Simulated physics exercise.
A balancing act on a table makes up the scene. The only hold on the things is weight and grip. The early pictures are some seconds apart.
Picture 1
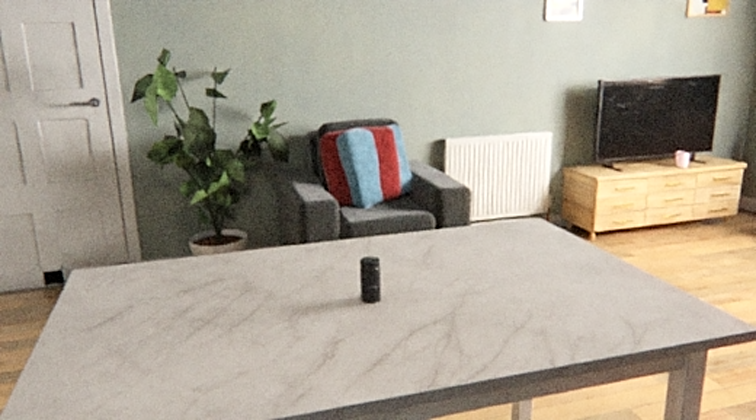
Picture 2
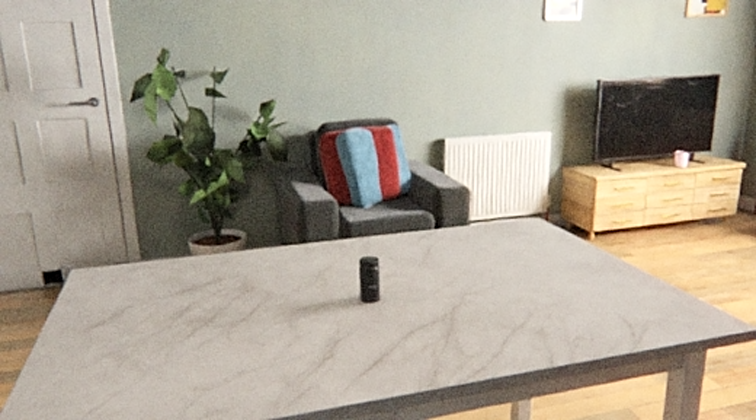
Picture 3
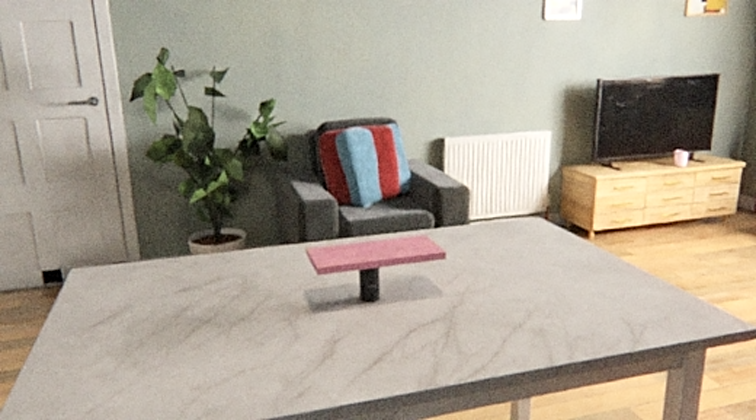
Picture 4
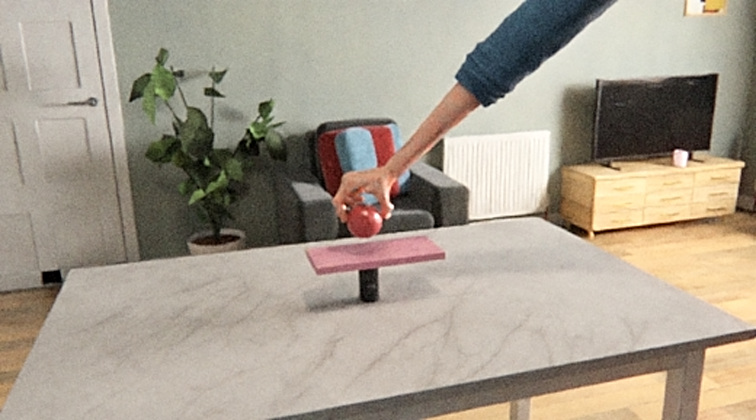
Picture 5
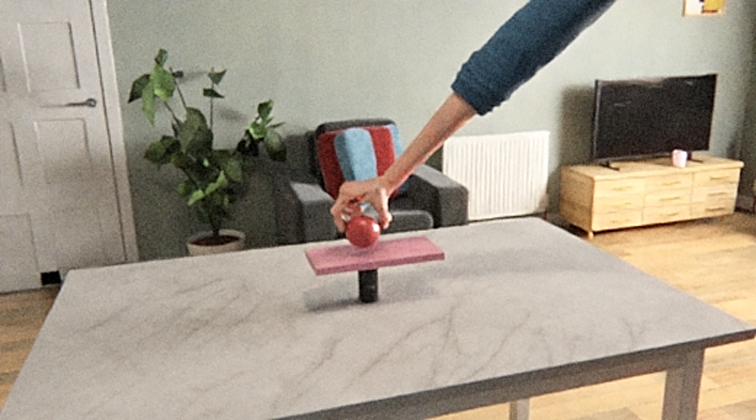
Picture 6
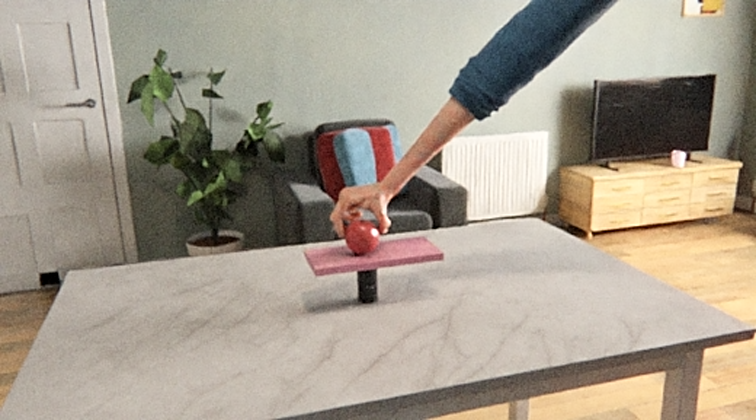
On a table, a hand lowers a red apple onto a pink board atop a black shaker.
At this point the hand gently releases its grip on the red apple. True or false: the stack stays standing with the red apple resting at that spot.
True.
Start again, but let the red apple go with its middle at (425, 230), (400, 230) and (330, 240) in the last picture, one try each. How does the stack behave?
Case 1: Collapse; case 2: Collapse; case 3: Stable.
Then, 0.20 s past the last view, nothing moves.
Then, 0.50 s past the last view, red apple resting near (362, 237).
Finally, all 3 still in place. Final places as the last picture's camera would see them, red apple near (362, 237). The stack keeps its balance.
